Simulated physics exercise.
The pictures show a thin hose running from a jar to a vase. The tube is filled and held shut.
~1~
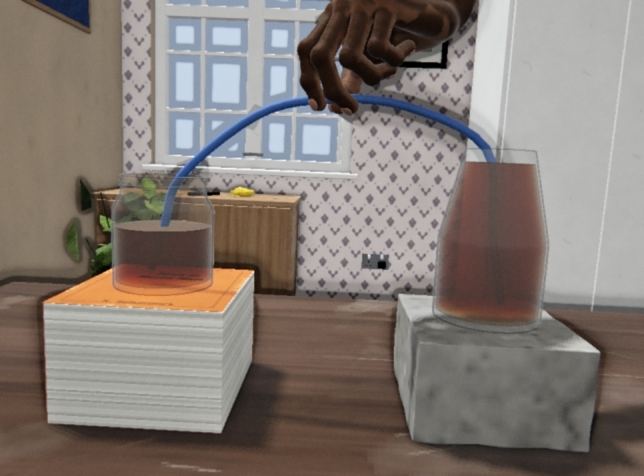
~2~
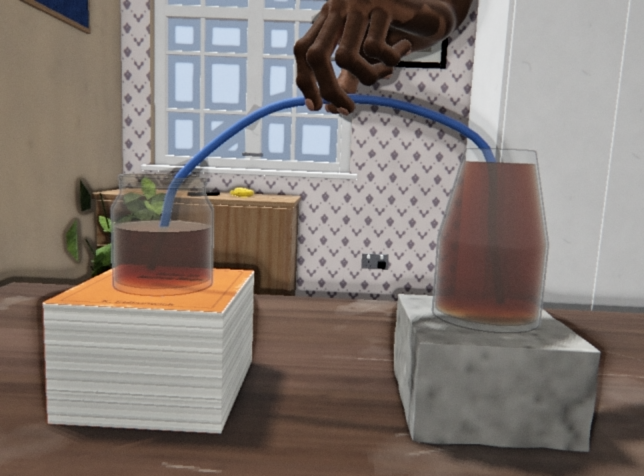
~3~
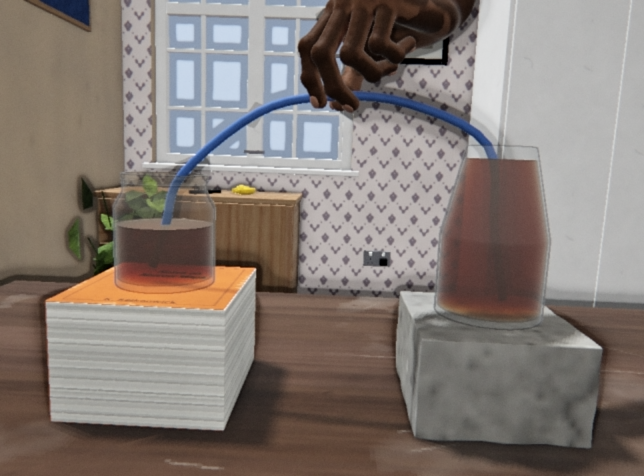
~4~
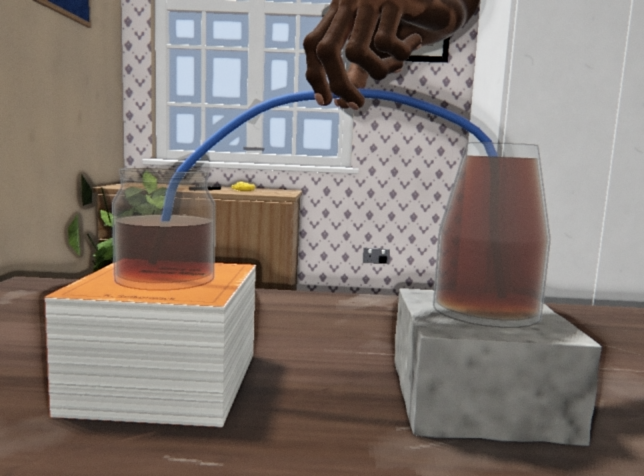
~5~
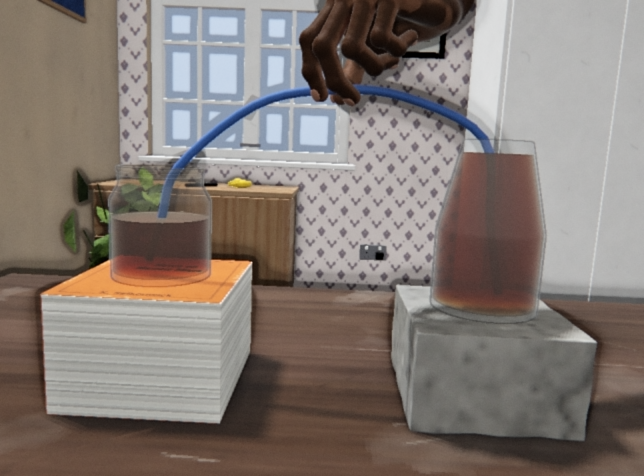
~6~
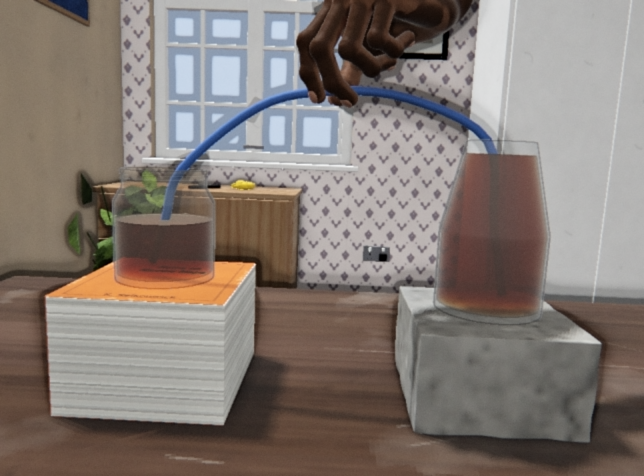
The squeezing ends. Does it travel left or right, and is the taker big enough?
It moves to the left, and the receiving one holds it all.
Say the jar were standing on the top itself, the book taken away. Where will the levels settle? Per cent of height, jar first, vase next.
In the order asked, close to 100 and 10 out of a hundred.
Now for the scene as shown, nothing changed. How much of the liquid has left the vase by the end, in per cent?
Reading: Close to 20 percent.
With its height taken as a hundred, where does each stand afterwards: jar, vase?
80 % and 65 %.
Soon after, the jar is about two thirds full; the vase is about three quarters full.
Later, the jar is about three quarters full; the vase is about two thirds full.
In the end, the jar is about three quarters full; the vase is about two thirds full; the two surfaces are level.
